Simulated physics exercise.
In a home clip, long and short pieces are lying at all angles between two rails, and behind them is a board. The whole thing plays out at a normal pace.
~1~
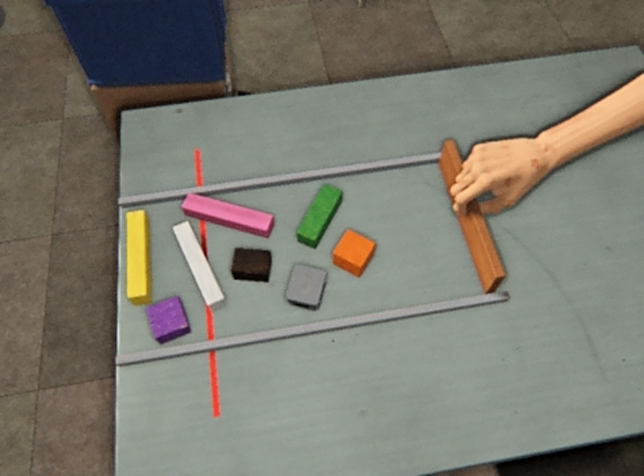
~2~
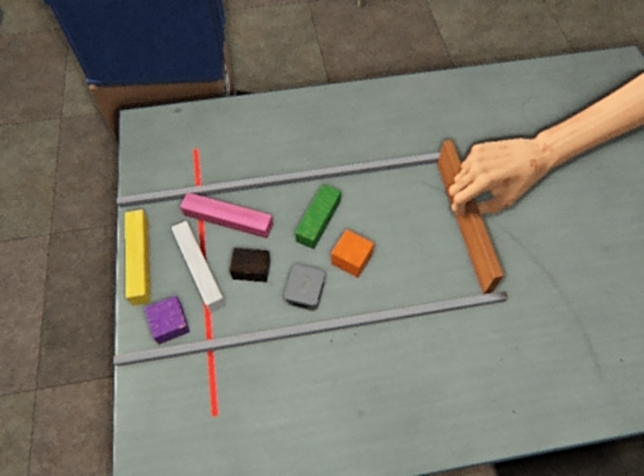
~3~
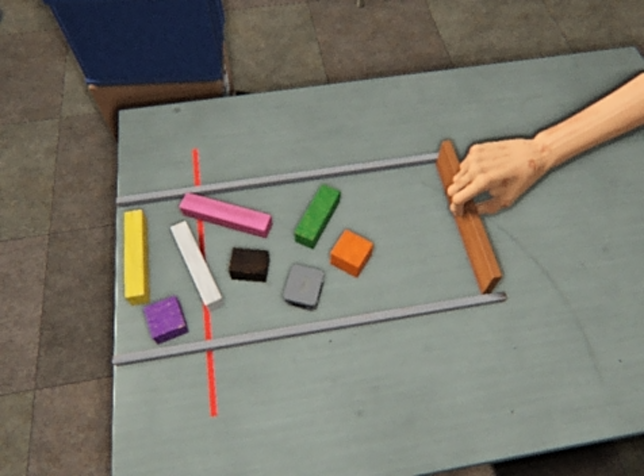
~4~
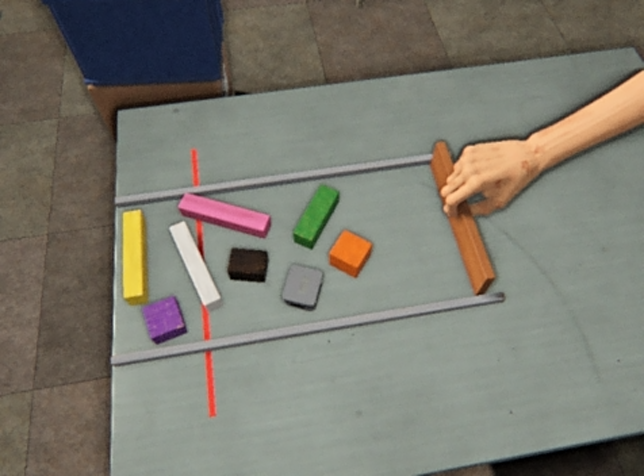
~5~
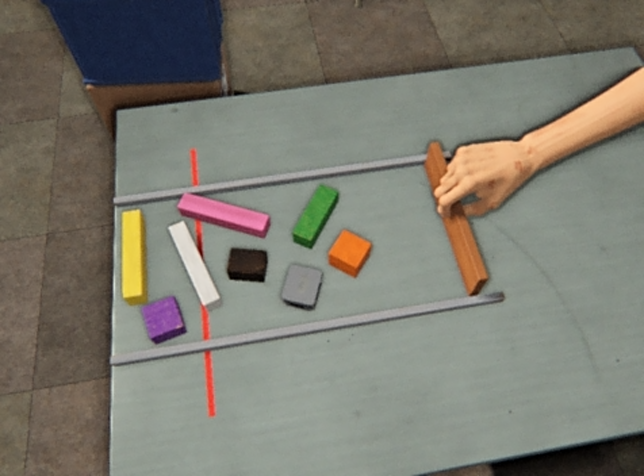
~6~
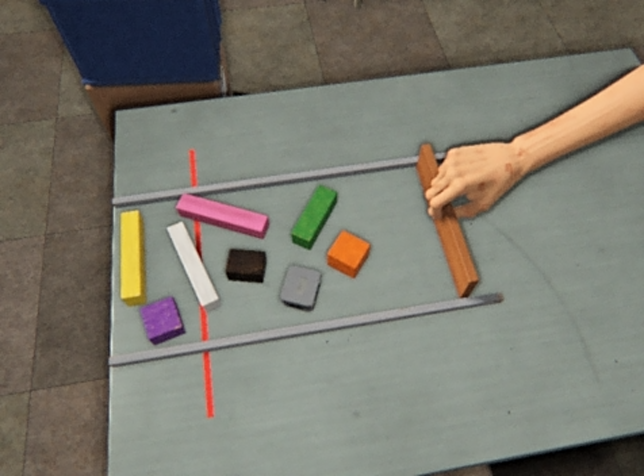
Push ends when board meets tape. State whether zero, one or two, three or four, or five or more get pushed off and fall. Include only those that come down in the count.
Result: One or two pushed off and fallen.
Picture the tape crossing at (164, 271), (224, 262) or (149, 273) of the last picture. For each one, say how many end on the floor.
Tallies in the order given: 3, 0, 4.
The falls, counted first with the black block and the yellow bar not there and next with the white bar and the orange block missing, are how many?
The counts: 0 and 0.
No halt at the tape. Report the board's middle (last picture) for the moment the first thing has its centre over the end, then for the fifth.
For the first, roughly (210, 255); for the next, roughly (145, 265).
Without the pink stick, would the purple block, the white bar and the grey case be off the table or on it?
The purple block: Drops. The white bar: Remains. The grey case: Remains.
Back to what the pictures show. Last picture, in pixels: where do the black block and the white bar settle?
The black block comes to rest close to (148, 285), while the white bar rests close to (120, 283).
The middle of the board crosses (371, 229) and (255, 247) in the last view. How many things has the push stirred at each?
Tally: First 0; then 7.
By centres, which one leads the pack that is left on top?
White bar.
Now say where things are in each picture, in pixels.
Yellow bar (140, 257); purple block (169, 320); white bar (199, 266); board (469, 214); tape (206, 265), in the first frame.
Purple block (167, 320); orange block (353, 254), in the second frame.
White bar (197, 265); black block (250, 265), in the third frame.
Yellow bar (136, 257); grey case (303, 290), in the fourth frame.
Purple block (164, 320); green bar (316, 216), in the fifth frame.
Yellow bar (133, 257); purple block (163, 321); white bar (194, 266); board (444, 218); tape (200, 265), in the sixth frame.
Early on, none off yet; yellow bar at rest near (133, 257); purple block at rest near (163, 321); white bar at rest near (194, 266).
A while later, none off yet; yellow bar moving near (128, 260); purple block travelled about its own width near (133, 328); white bar travelled a little near (156, 276).
Finally, the number that fall off is one or two; lost, purple block and yellow bar.
